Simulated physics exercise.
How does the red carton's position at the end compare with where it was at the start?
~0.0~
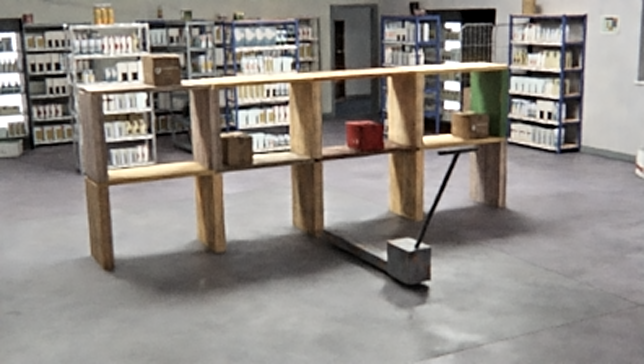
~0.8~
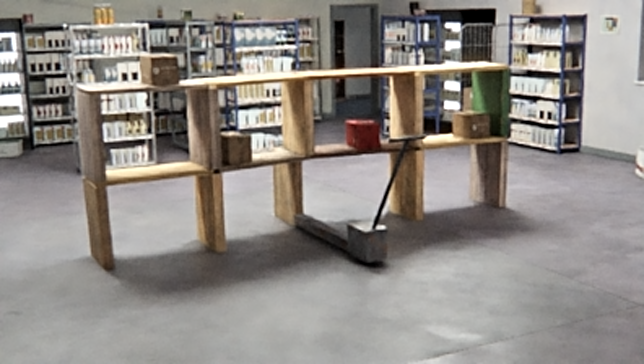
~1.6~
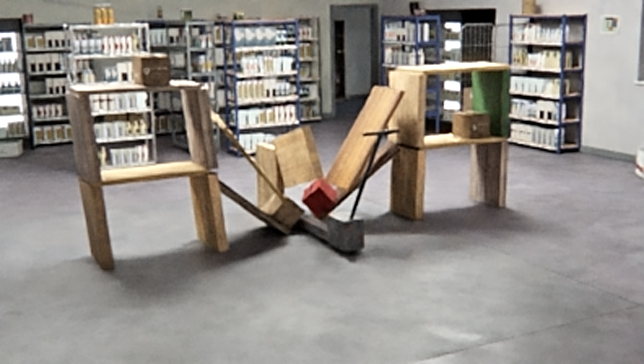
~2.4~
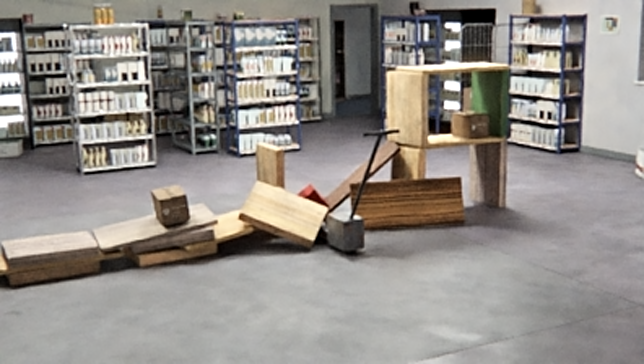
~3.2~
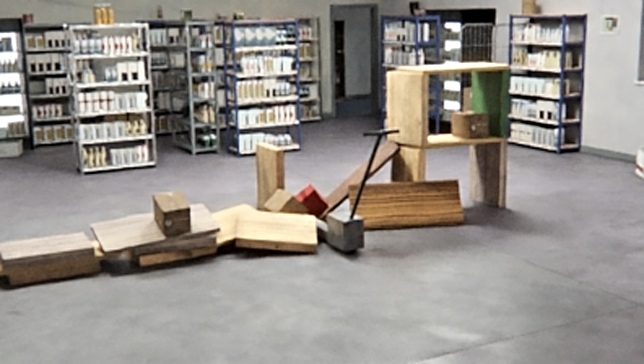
It starts sitting level on the rack's middle shelf, right of centre. By the end it is lower and further left, tilted among the fallen boards beside the jack.
